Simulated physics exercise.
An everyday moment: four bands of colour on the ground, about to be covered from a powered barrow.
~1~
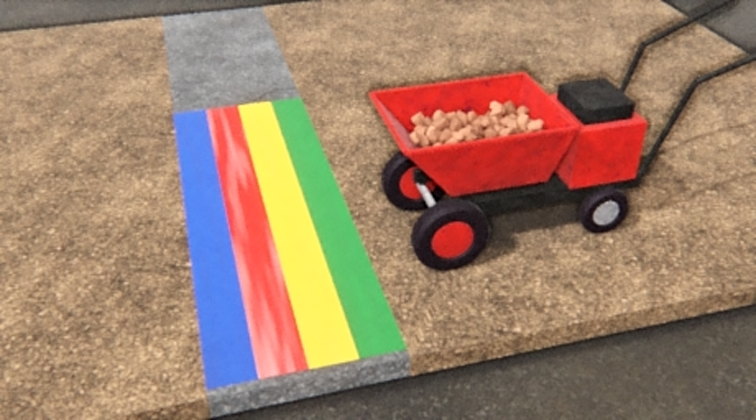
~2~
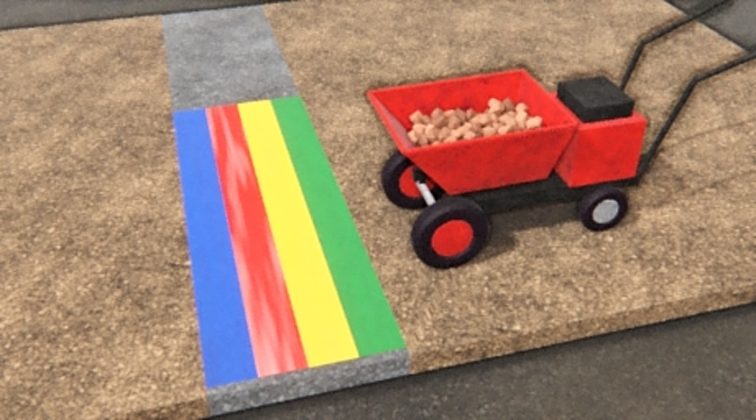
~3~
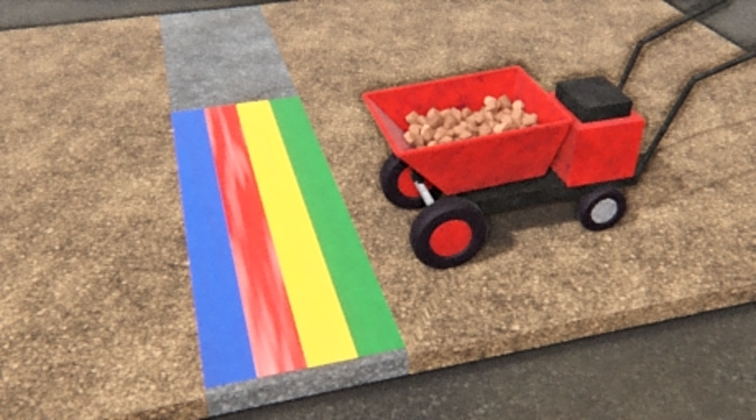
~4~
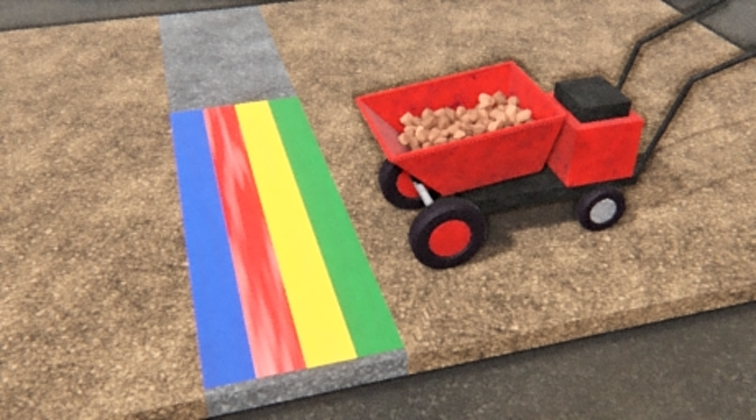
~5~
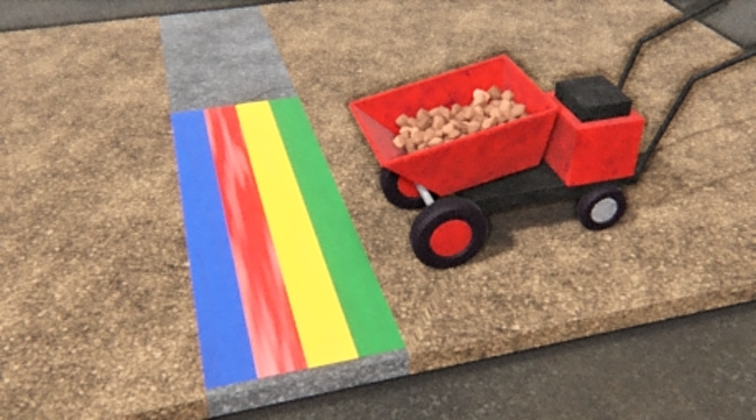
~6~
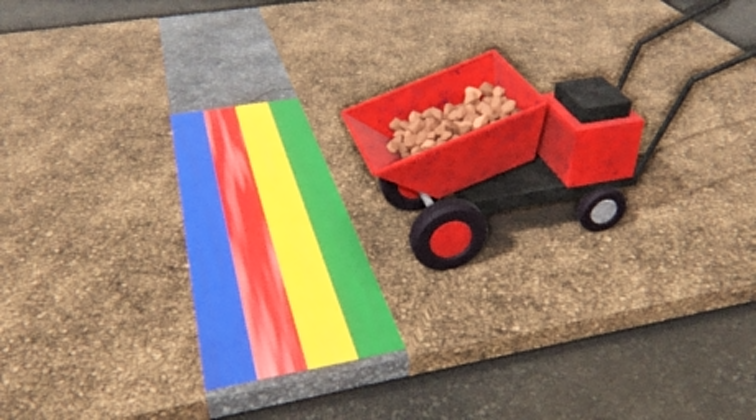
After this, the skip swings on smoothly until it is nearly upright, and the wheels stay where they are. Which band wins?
The heap favours the yellow strip.
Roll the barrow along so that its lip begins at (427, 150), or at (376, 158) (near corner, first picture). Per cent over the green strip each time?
First some 10, then 0 per cent.
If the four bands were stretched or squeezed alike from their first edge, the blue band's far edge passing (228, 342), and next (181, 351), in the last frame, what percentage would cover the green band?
Roughly 0 per cent, and 0 per cent.
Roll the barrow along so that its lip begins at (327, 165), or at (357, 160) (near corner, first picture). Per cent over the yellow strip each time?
In turn 0 and 0 in a hundred.
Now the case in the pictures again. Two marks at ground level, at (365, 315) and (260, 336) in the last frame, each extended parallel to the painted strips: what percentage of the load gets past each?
First some 80, then 20 per cent.
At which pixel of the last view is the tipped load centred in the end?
At about (281, 258).
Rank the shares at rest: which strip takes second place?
The runner-up: The red strip.
Soon after the last picture, skip tipped steeply; all in the skip.
A little later, skip tipped steeply; nearly all in the skip; a small part over the yellow strip.
Later still, skip tipped right over; about a quarter in the skip; a stray few over the green strip; about a third over the yellow strip; about a quarter over the red strip; a small part over the blue strip; a stray few off the paint.
At rest, skip tipped right over; about a quarter in the skip; a stray few over the green strip; about a third over the yellow strip; about a quarter over the red strip; a small part over the blue strip; a small part off the paint.
